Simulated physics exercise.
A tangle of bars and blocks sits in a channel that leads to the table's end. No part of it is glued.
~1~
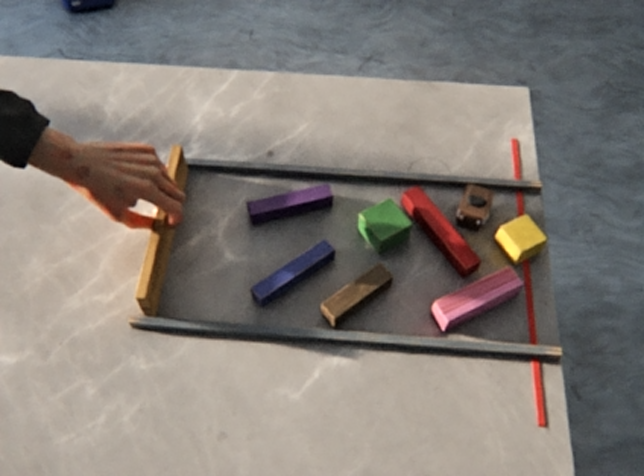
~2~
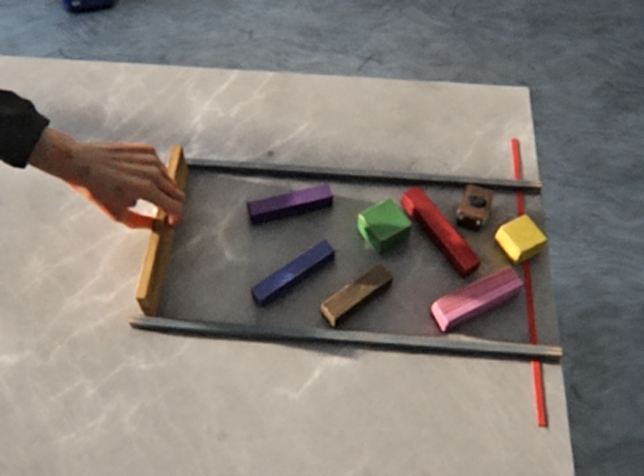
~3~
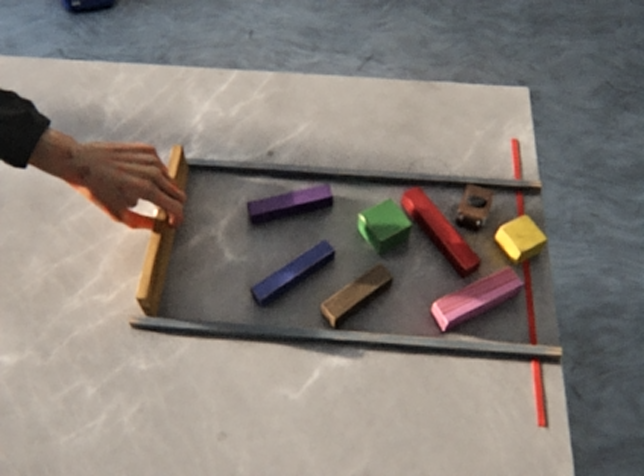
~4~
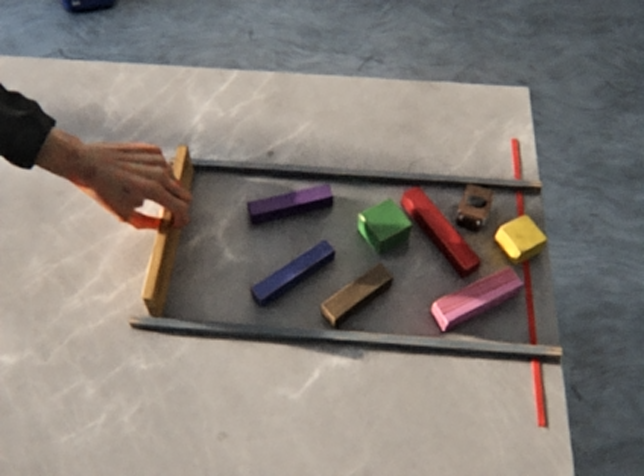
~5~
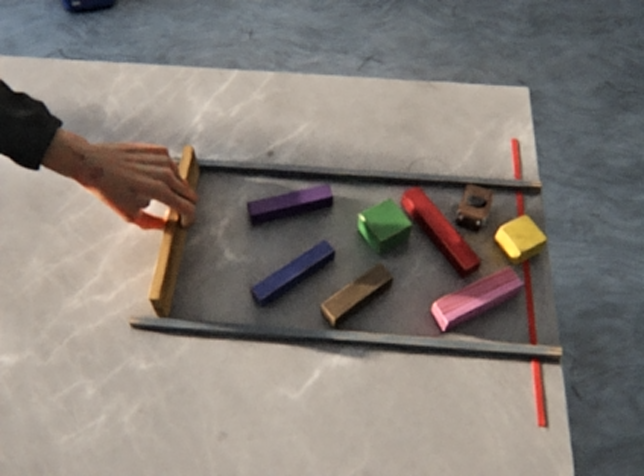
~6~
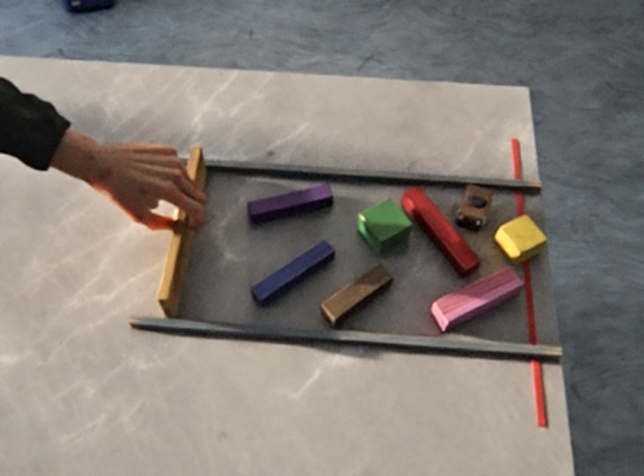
A hand slides a wooden board slightly right between two rails toward motionless colored blocks.
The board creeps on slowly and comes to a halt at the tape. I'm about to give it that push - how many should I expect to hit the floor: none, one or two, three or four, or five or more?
Expect five or more.
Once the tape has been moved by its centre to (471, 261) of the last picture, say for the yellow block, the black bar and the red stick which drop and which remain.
Observed: Yellow block toppled; black bar not toppled; red stick not toppled.
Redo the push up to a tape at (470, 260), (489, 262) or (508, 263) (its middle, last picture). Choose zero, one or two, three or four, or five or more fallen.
Falls: One or two; either three or four; either three or four.
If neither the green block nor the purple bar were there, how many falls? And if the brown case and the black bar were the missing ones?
Try 1: 5; try 2: 5.
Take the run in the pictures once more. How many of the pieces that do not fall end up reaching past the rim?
The answer comes to 0.
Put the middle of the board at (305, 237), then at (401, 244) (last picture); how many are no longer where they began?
First 2, then 7.
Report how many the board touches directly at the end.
1.
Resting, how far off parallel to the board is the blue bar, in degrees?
Near 0 degrees.
A little later, none off yet; yellow block at rest near (520, 240); brown case at rest near (474, 208); pink stick at rest near (477, 298).
When it is over, the number that fall off is five or more; down, purple bar, black bar, green block, red stick, pink stick, brown case and yellow block.
